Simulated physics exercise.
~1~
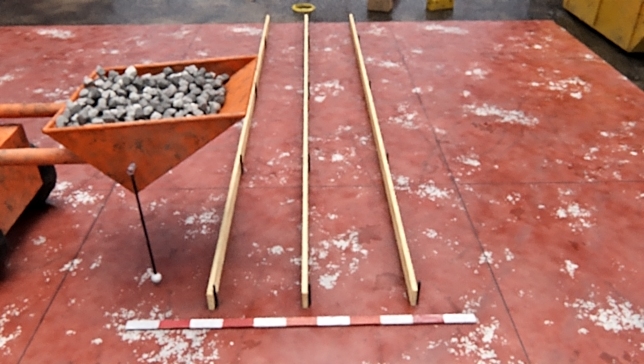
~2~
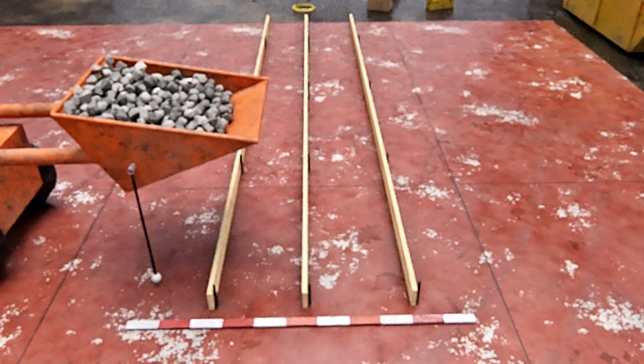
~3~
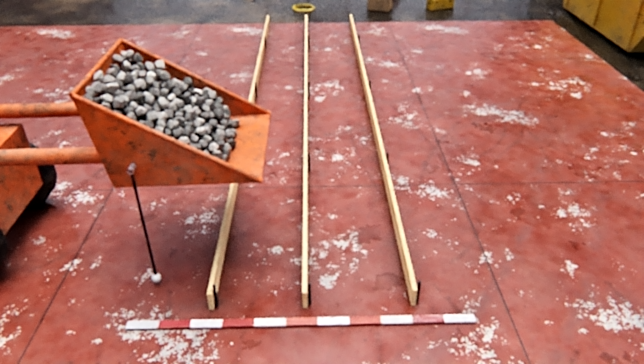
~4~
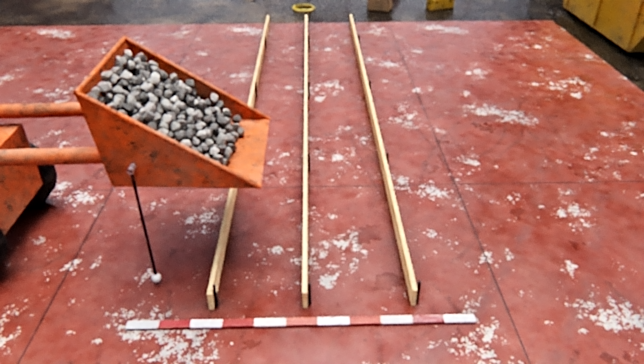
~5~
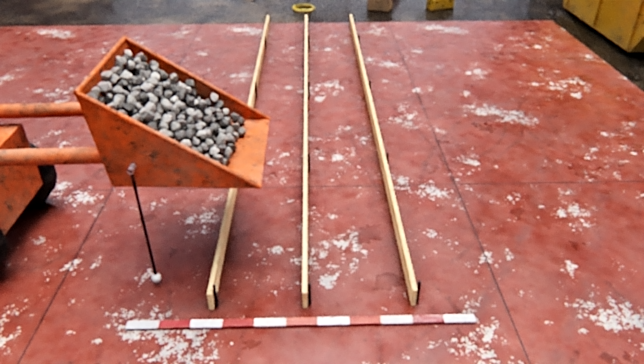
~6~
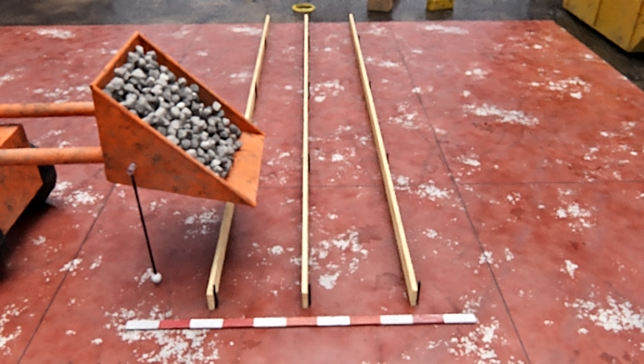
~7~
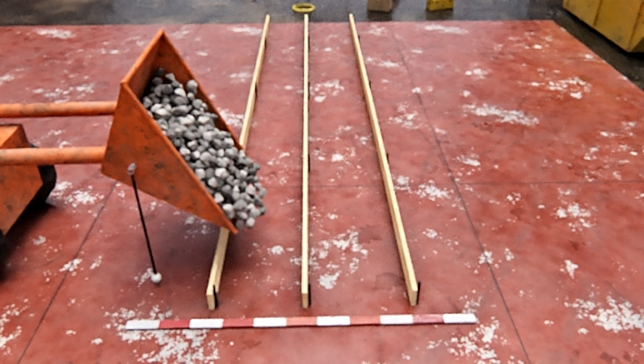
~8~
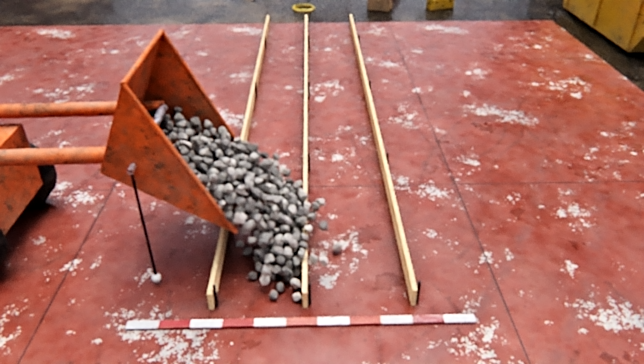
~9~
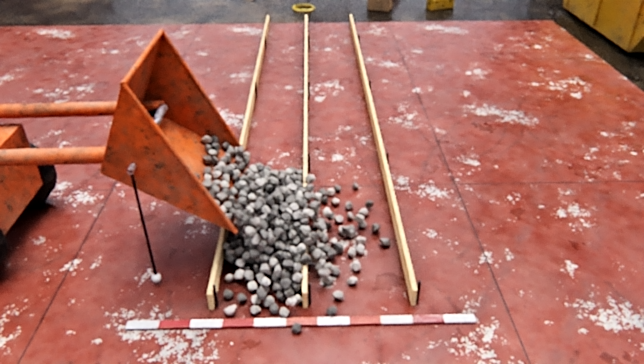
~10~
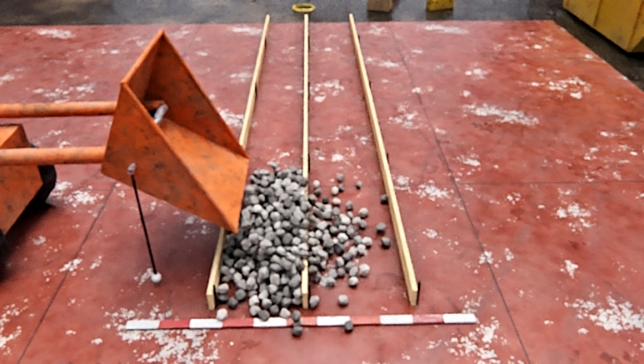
At first, an orange loader bucket heaped with grey stones hangs at the left over a red, white-speckled floor, where three long boards lie side by side. The bucket tips down toward the right, then pauses with the stones still inside. It tilts again, more steeply, and the stones slide to its lip. They pour out in a stream beside and over the middle board while the bucket holds its steep angle. It ends empty, with most stones piled between the left and middle boards and a smaller scatter beyond the middle one.
